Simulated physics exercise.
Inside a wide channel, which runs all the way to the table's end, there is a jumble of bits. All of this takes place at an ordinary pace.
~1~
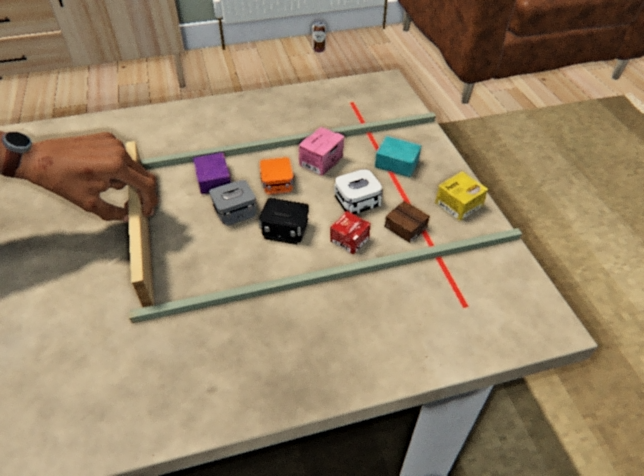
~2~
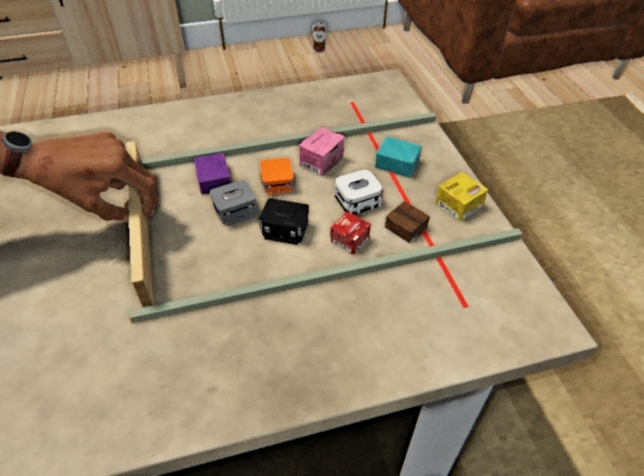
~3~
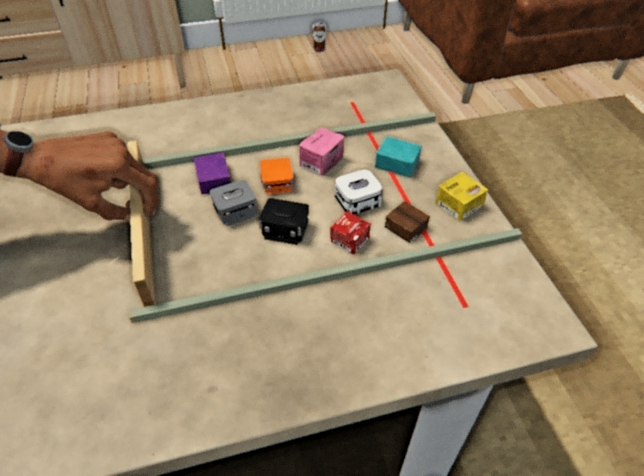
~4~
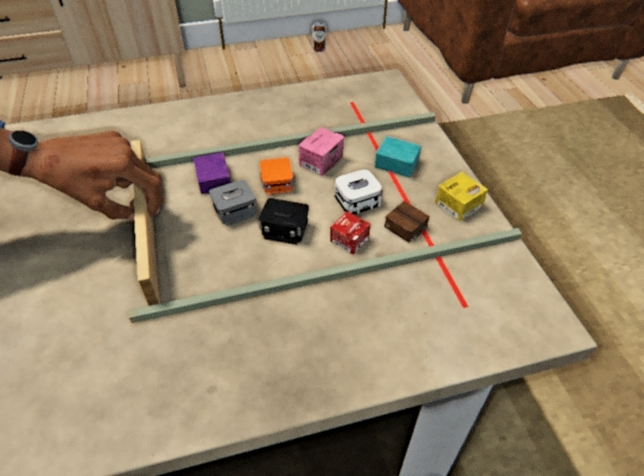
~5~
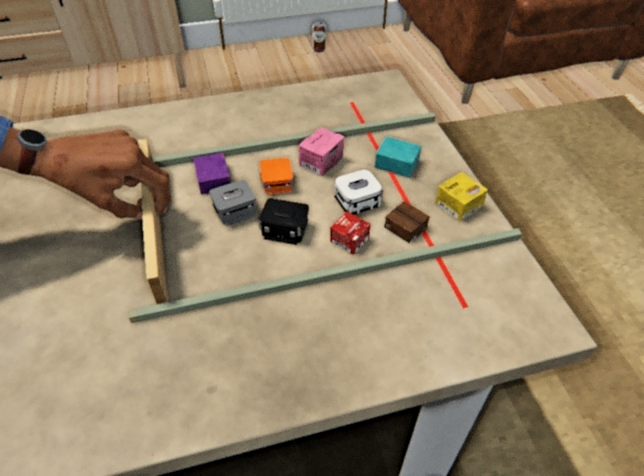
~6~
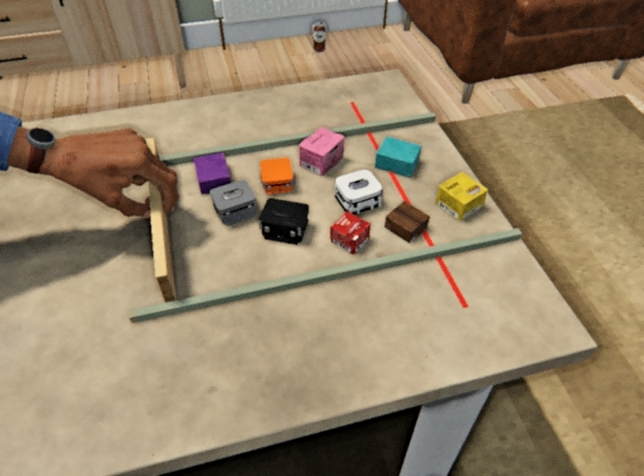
On a tabletop, a hand slides a wooden board slightly right toward colourful little cases.
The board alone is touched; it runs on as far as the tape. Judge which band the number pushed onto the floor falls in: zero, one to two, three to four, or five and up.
I expect that no piece will leave the table.
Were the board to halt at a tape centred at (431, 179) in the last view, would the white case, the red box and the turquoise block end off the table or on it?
In short: White case gone, red box safe, turquoise block gone.
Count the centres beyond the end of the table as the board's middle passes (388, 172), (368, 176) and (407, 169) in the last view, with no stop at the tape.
In order of the places given, that's 0, 0 and 2.
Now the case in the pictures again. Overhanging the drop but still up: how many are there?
2 in all.
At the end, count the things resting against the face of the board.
It's 4.
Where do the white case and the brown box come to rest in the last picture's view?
The white case ends at (454, 176) and the brown box at (467, 214).
Soon after, none off yet; yellow box at rest near (461, 196); turquoise block at rest near (398, 157); brown box at rest near (407, 222).
After that, none off yet; yellow box at rest near (462, 197); turquoise block displaced about its own width near (432, 155); brown box displaced about its own width near (435, 220).
In the end, the number that fall off is zero.
